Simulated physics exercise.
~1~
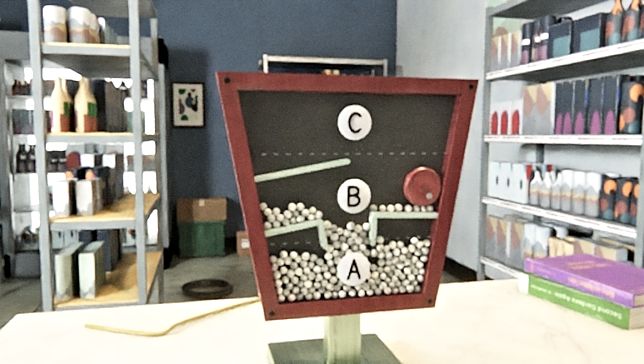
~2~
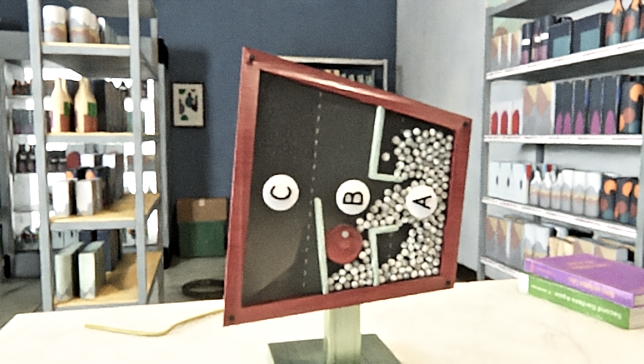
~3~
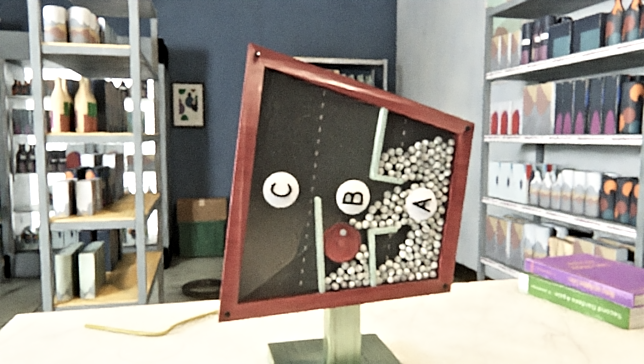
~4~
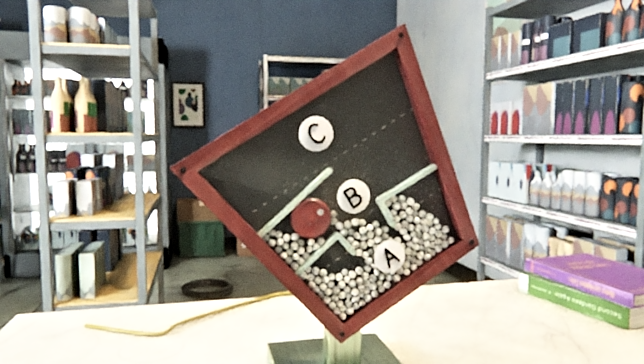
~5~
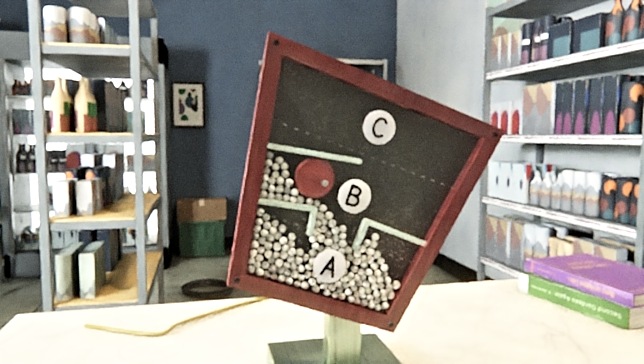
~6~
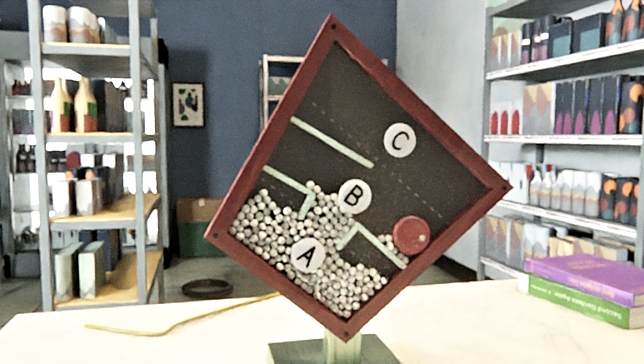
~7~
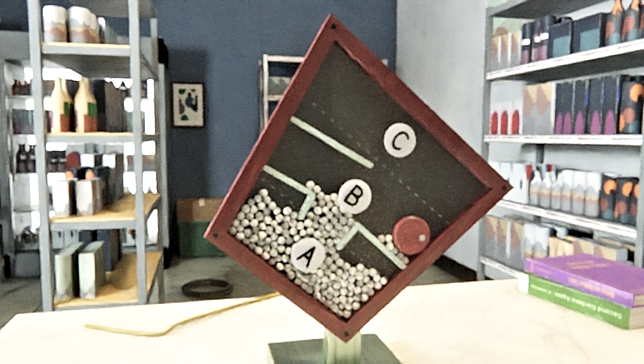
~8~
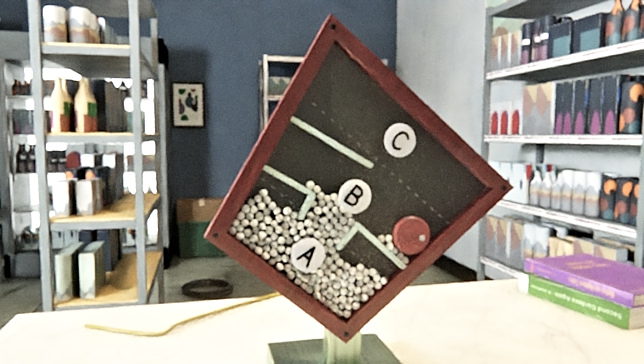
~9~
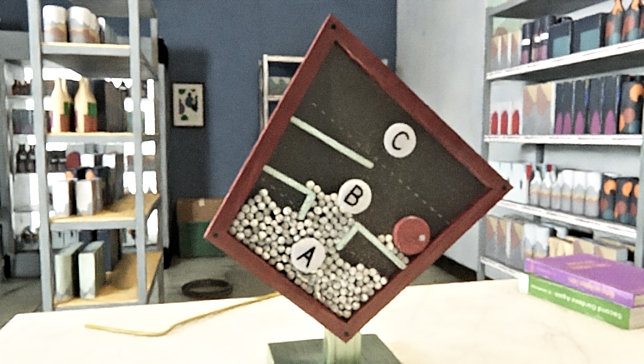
In a room lined with stocked shelves, a red-framed, clear-faced case full of small round pale pills stands on a counter, with bands lettered A, B and C and a loose red disc at the right. The case turns anticlockwise almost onto its side, and the pills pile toward the right while the disc shifts left and down. After a brief pause, it swings back clockwise past upright, sending the pills leftward. The disc ends up toward the lower right. The case rests tilted clockwise, with most pills in A, some in B and none in C.
